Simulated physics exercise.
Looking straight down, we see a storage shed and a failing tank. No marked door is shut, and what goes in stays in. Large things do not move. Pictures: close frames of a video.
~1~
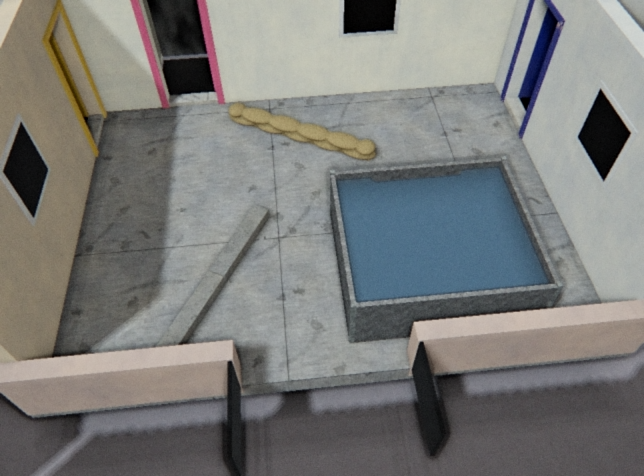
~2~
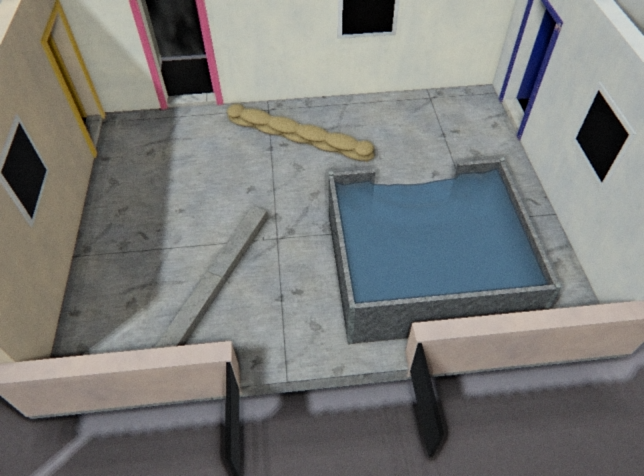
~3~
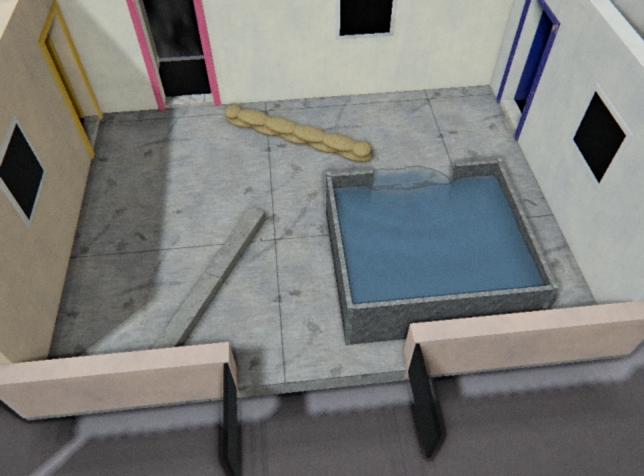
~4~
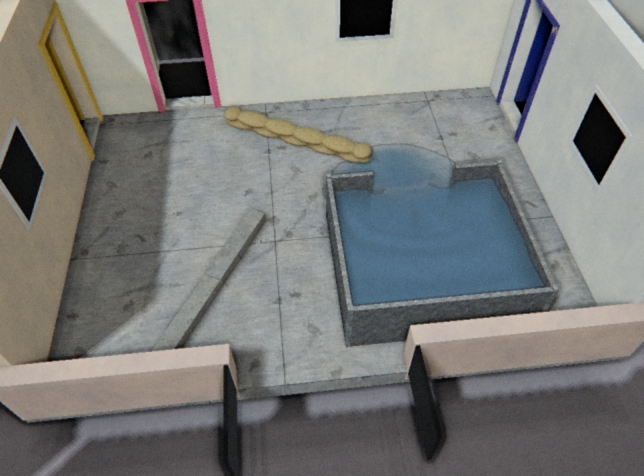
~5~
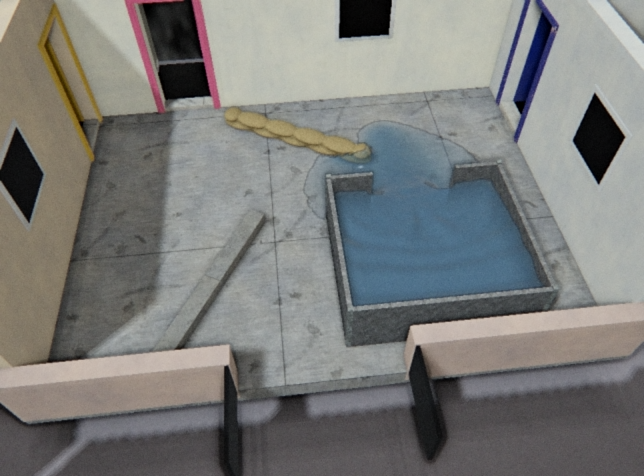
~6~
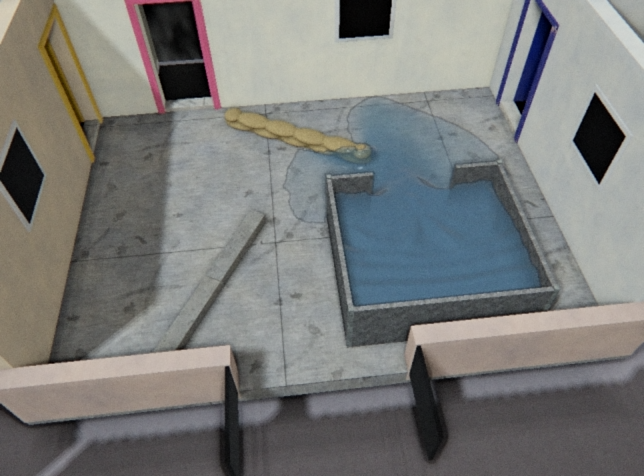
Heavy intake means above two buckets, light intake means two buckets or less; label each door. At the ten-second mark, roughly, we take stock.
Labels: Pink door: Light, blue door: Heavy, yellow door: Heavy.
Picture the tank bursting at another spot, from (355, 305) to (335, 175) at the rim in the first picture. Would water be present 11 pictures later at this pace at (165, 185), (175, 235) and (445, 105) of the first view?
In that order: Wet, wet, no water.
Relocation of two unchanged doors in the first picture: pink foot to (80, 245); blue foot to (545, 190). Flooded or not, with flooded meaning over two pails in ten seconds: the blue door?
Door by door, the blue door exceeds the limit.
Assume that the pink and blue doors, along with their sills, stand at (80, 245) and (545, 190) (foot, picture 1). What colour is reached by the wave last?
Answer: The door marked pink.
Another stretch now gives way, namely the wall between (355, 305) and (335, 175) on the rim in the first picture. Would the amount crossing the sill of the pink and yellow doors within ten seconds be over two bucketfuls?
In short: The pink one passes that mark, the yellow one lets more in.
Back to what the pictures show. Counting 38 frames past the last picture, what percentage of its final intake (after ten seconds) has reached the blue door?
Approximately 75 in a hundred, I reckon.
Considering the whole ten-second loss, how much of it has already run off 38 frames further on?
I get 65 percent.
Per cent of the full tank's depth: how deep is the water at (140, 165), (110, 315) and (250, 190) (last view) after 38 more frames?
Estimated readings in sequence: 14, 6, 2 percent.
A moment on, water covers 35 % of the floor; the pink door not reached, the blue door wet at the sill, nothing in, the yellow door not reached.
Next, water covers 50 % of the floor; the pink door wet at the sill, nothing in, the blue door under two buckets in, the yellow door not reached.
Then, water covers 65 % of the floor; the pink door wet at the sill, nothing in, the blue door far over two buckets in, the yellow door over two buckets in.
Later, water covers 80 % of the floor; the pink door under two buckets in, the blue door far over two buckets in, the yellow door far over two buckets in.
In the end, water covers 90 % of the floor; the pink door under two buckets in, the blue door far over two buckets in, the yellow door far over two buckets in.
